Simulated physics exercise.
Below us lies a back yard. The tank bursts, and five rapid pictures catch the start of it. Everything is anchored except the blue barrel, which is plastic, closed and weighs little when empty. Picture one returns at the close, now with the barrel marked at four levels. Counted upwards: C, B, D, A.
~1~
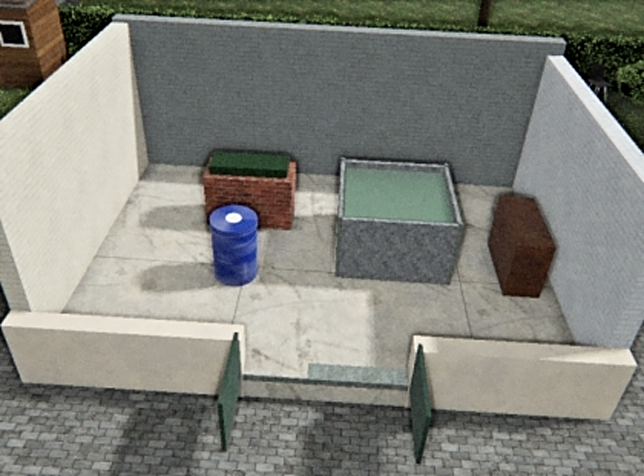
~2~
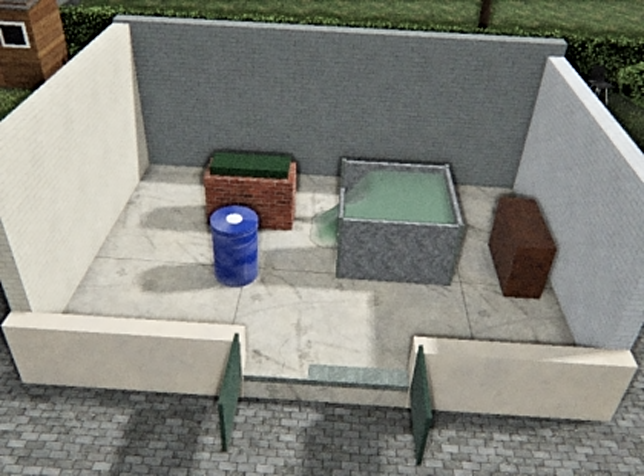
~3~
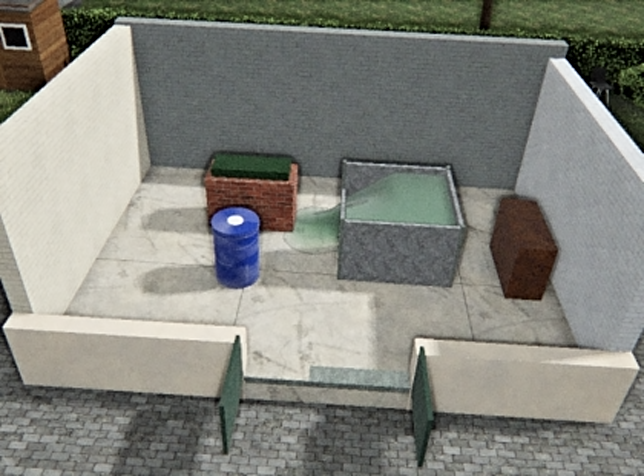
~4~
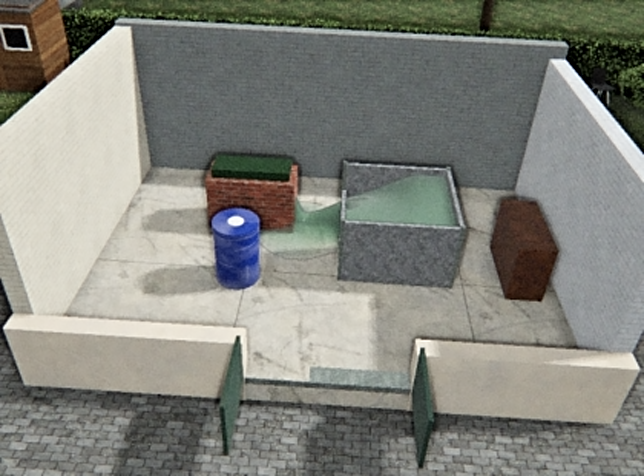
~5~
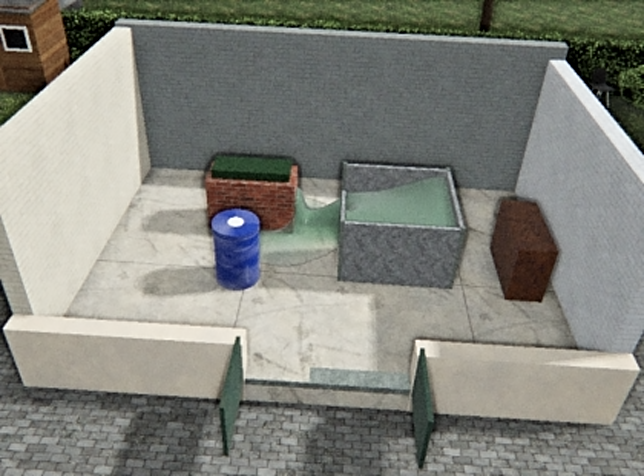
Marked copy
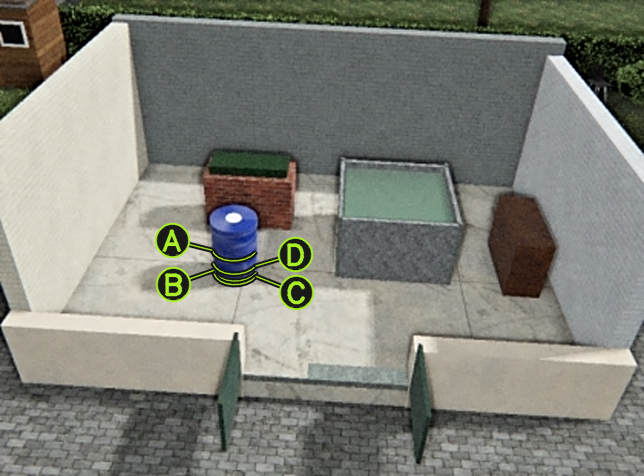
In this clip, a walled yard holds a blue barrel, a brick planter and a full grey tank; greenish water pours over the tank's left side and spreads across the paving to the planter and toward the barrel.
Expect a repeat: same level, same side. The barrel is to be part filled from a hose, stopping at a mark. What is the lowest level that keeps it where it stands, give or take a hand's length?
A is the one.
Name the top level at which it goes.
The answer is D.
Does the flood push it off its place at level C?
Yes.
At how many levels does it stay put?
One of the four.
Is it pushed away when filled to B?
Yes, that goes wrong.
On the marked copy, A at (231, 260); B at (232, 281); C at (232, 284); D at (231, 274); from the bottom up C, B, D, A.
With A, it does not move.
With B, it is pushed about twice its own width away.
With C, it is pushed about 3 times its own width away.
With D, it is pushed about half its own width away.
